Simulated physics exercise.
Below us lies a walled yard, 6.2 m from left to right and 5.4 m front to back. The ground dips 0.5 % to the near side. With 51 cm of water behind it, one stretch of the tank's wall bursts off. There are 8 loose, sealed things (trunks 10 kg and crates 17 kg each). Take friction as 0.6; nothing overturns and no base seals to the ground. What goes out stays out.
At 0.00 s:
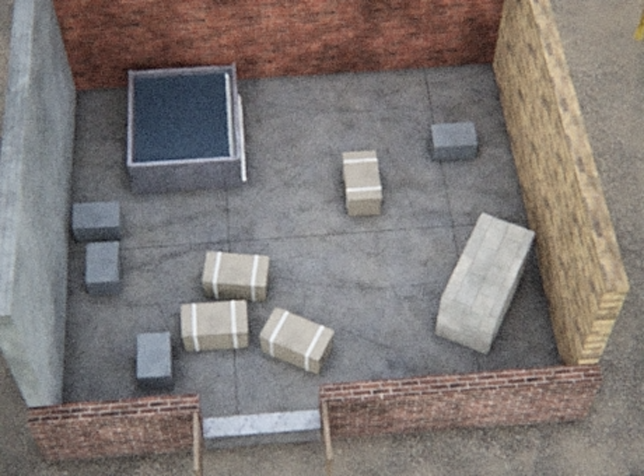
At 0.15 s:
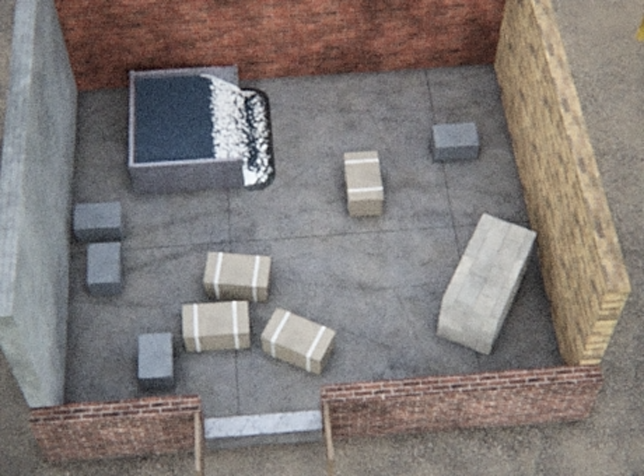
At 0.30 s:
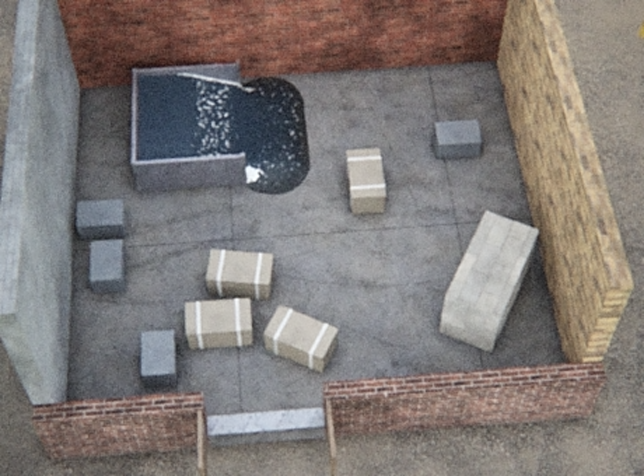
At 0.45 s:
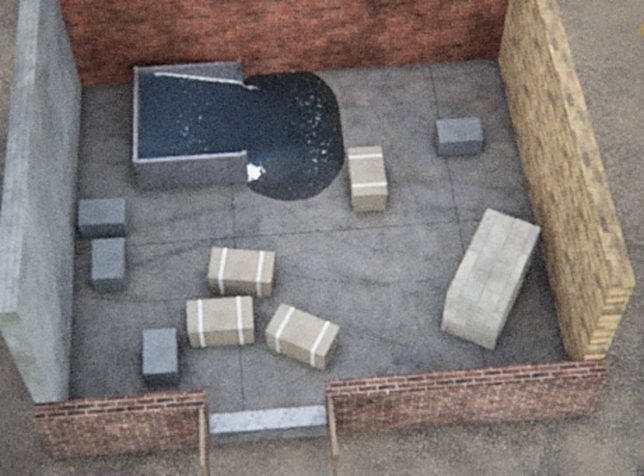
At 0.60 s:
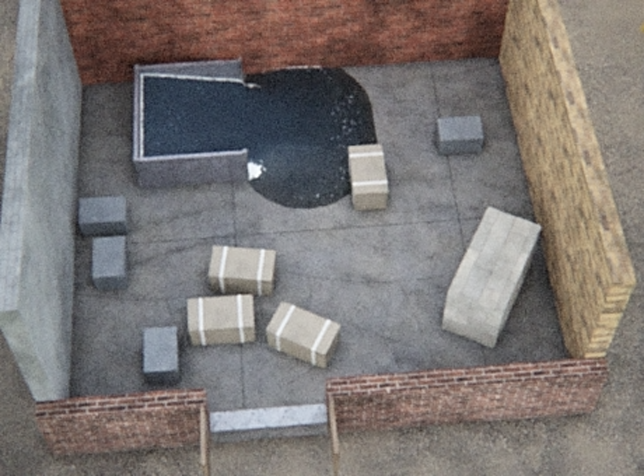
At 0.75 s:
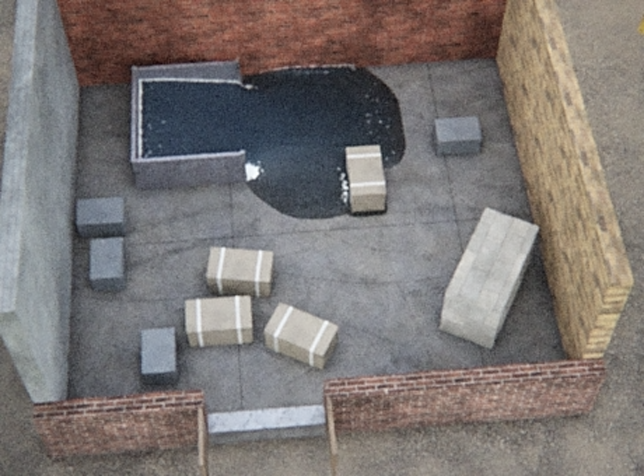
In the video, the right side of a water-filled tank in a walled yard bursts off, and dark water rushes out with white foam, spreading across the ground and around a nearby strapped box while the scattered boxes stay put.
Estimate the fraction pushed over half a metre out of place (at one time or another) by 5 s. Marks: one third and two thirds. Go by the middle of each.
Share: Less than a third.
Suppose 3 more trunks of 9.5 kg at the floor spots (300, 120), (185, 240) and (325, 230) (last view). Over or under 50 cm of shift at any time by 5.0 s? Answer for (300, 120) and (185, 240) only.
In turn: Over, less.
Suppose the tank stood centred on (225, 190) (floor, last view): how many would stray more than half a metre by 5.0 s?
In that case 2 of them.
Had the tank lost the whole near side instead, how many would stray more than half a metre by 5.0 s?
In that case 5 of them.
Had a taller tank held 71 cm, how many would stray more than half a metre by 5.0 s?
In that case 3 of them.
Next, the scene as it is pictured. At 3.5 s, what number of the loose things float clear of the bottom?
2 of them.
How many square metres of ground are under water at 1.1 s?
About 10.0 m2.
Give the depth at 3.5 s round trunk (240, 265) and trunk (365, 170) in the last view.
About 0 and 17 cm.
After 1.1 s 0 of 8 are over 50 cm from their spots; 0 afloat.
After 2.2 s 2 of 8 are over 50 cm from their spots; 2 afloat.
After 3.5 s 2 of 8 are over 50 cm from their spots; 2 afloat.
After 5.0 s 2 of 8 are over 50 cm from their spots, and 2 have been at some point; 2 afloat.
